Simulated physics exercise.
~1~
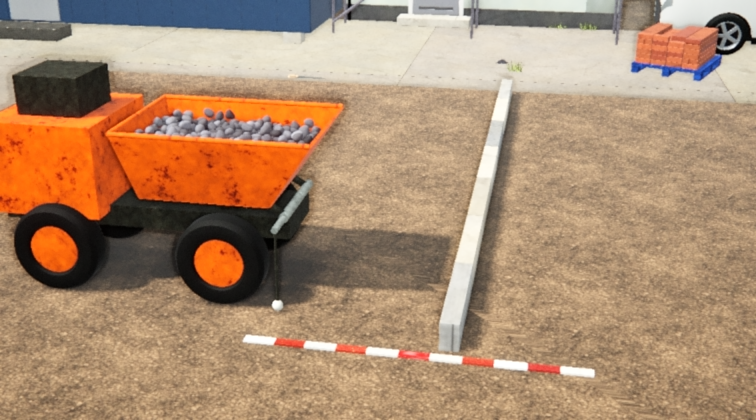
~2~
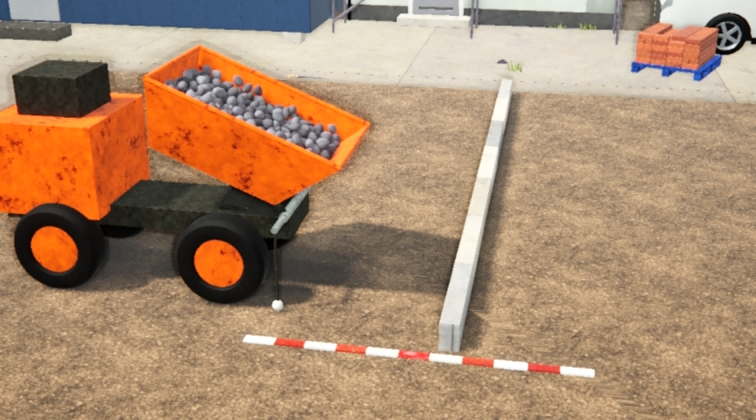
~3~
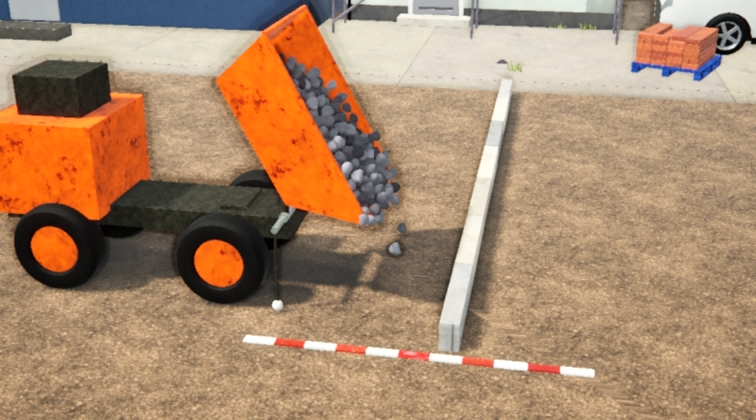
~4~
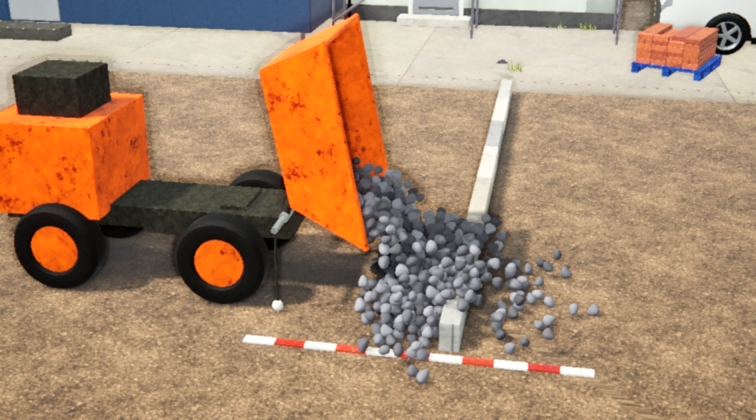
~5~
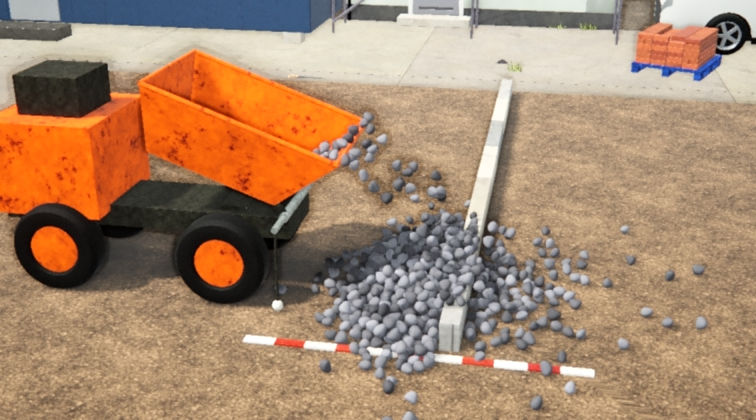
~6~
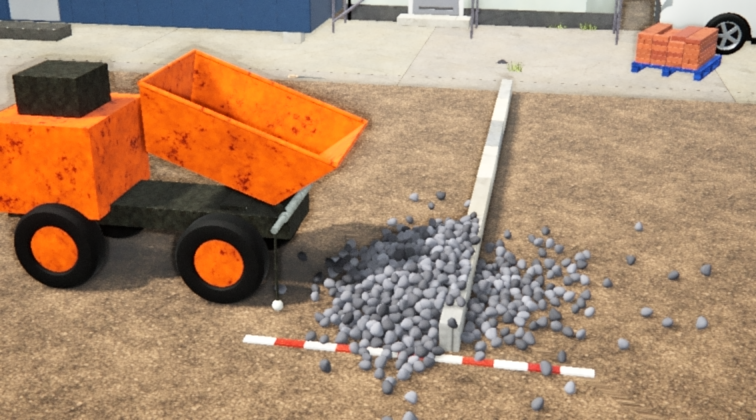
The clip opens on an orange dumper standing on bare brown ground, its skip full of grey rounded stones, with a long pale kerb lying to its right. The skip begins to tip, its left end lifting while the load stays inside. As it rises more steeply, the stones slide toward the lower lip and start to drop. They then pour out in a heap against the kerb, some spilling across it. The skip swings back down partway, shedding a last few stones, and stays tilted and nearly empty. Most stones end piled before the kerb, with a smaller share scattered beyond it.
